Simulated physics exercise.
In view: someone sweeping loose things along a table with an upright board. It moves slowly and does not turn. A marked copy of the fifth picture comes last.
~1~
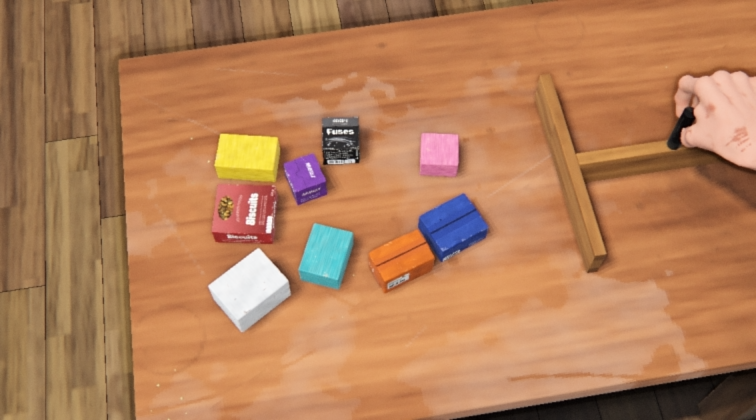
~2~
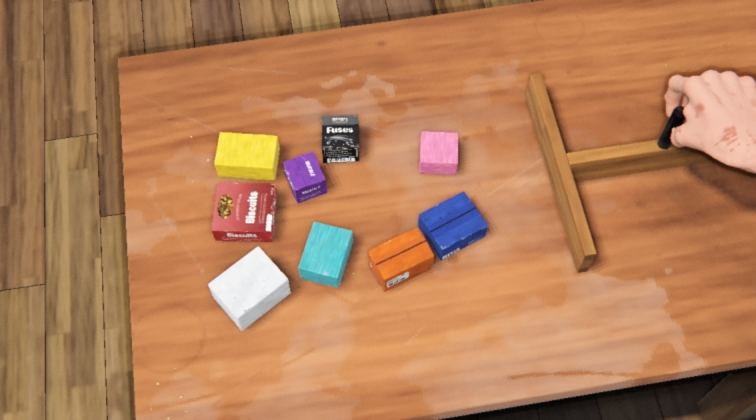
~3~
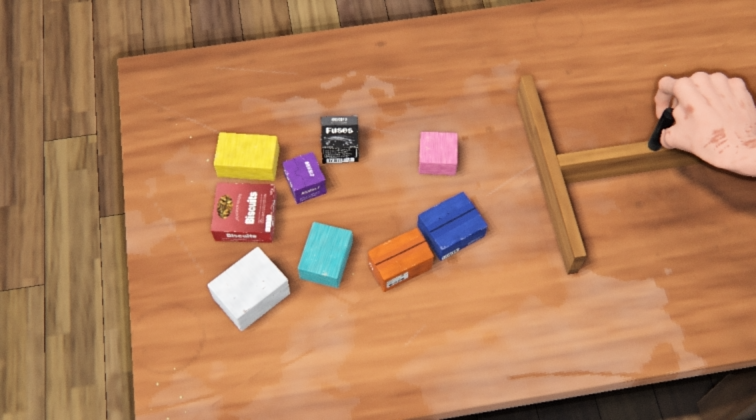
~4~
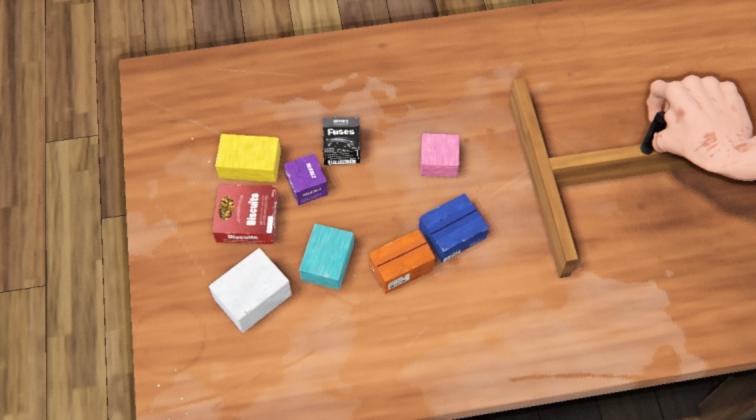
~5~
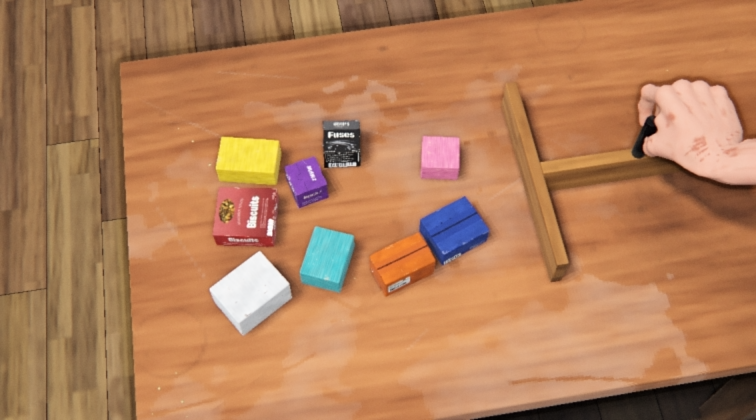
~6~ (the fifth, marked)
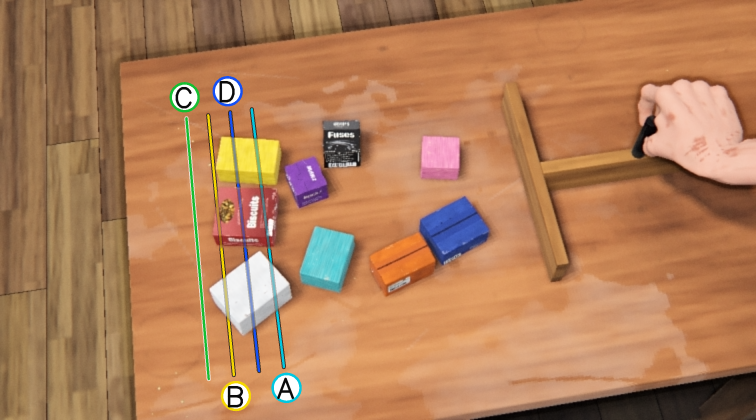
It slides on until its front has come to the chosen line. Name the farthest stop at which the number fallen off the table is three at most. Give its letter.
C is the last line within the limit.
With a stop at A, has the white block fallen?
No.
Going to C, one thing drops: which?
The red packet.
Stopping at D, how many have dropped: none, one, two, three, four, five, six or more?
By then, none.
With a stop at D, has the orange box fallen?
No.
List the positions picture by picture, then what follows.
In the first picture, red packet (246, 214); white block (251, 290); orange box (401, 261).
In the second picture, board (562, 159); black box (340, 139).
In the third picture, board (552, 161); pink block (438, 154).
In the fourth picture, board (545, 164); blue box (453, 228).
In the fifth picture, board (536, 168); red packet (247, 217); white block (252, 293); orange box (402, 264).
On the marked copy, A at (267, 229); B at (220, 236); C at (197, 239); D at (243, 232).
With C. Early on, board (416, 186); orange box (357, 280); blue box (387, 232).
Further on, board (293, 204); red packet (193, 234); white block (207, 326).
At the end, board (195, 219); red packet over the edge; turquoise block (134, 291); one fallen.
As for the rest, A is within the limit but short; B is within the limit but short; D is within the limit but short.
